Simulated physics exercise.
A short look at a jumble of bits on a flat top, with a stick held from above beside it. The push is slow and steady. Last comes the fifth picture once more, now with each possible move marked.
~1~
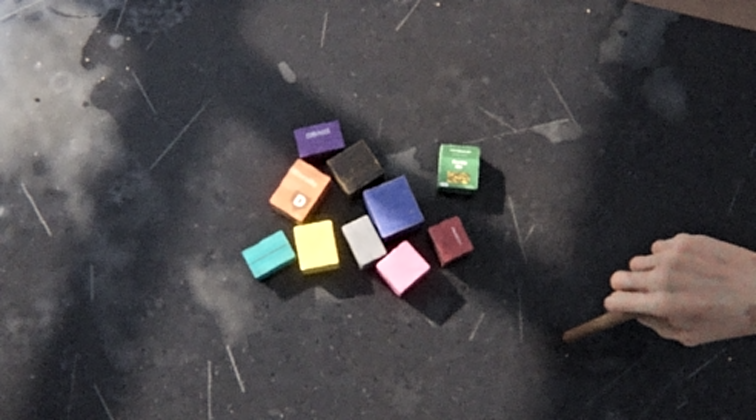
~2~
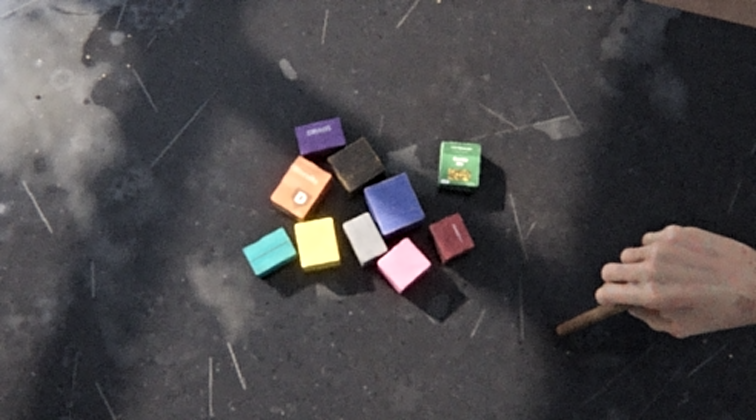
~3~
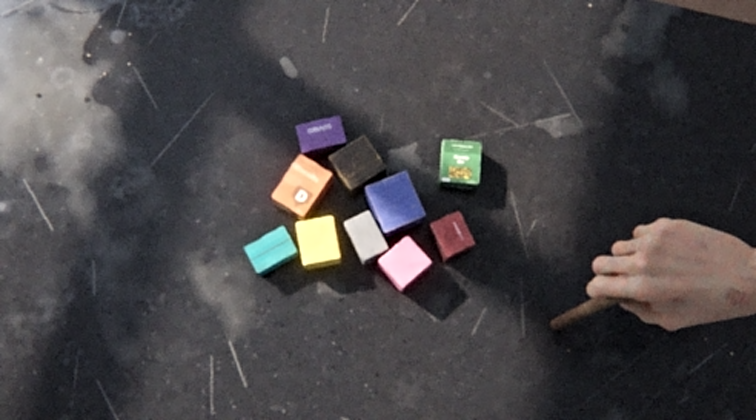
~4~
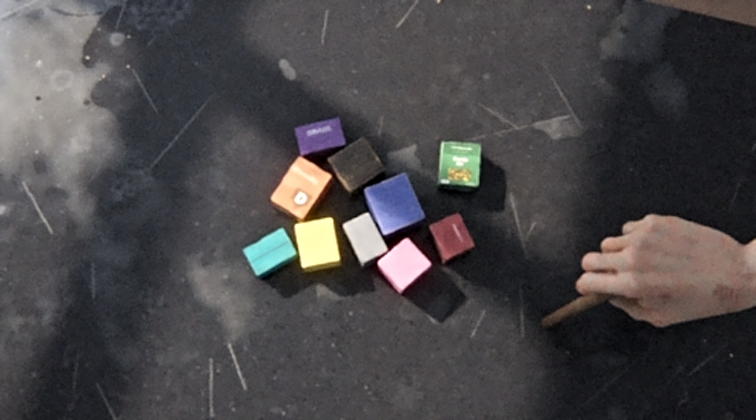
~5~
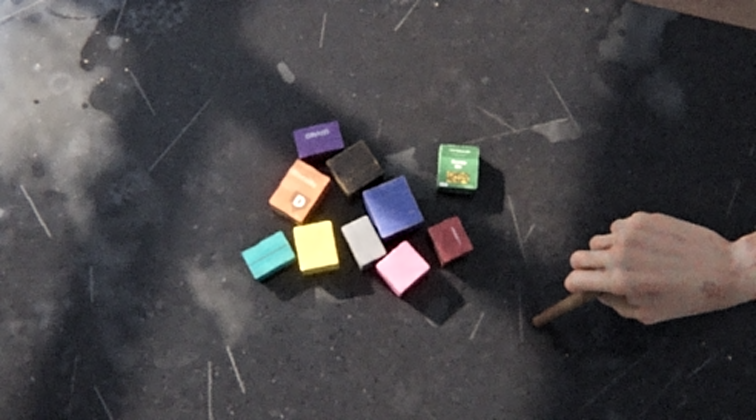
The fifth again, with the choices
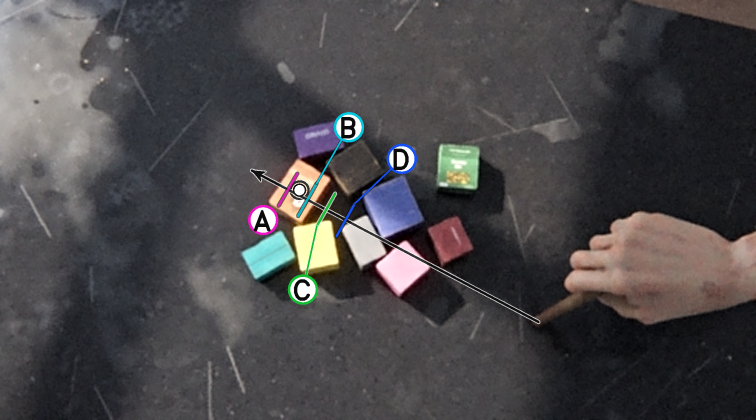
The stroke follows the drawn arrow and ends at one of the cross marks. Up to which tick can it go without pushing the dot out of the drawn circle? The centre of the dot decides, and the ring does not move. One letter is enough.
Stop at C.
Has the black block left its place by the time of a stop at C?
Yes.
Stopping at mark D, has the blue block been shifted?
Yes.
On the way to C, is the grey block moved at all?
By then, yes.
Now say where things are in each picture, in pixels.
In the first frame, black block (356, 171); turquoise box (270, 256); yellow block (317, 248).
In the second frame, yellow block (318, 245); green packet (459, 167).
In the third frame, red packet (451, 236); orange packet (303, 189).
In the fourth frame, grey block (366, 241); purple packet (321, 140).
In the fifth frame, blue block (393, 210); pink block (402, 270); black block (355, 171).
On the marked copy, A at (288, 190); B at (307, 200); C at (326, 210); D at (346, 220); the arrow from (539, 322) to (251, 170); the white dot at (299, 190).
Taking C. A third of the way, foot of the stick (461, 282).
Two thirds of the way, foot of the stick (385, 241); pink block (396, 275); red packet (443, 236).
When it is over, foot of the stick (326, 210); black block (355, 154); blue block (383, 198); the dot is still in its ring.
As for the rest, A shifts the dotted thing to (263, 178); B shifts the dotted thing to (284, 186); D keeps the dot in but is short.
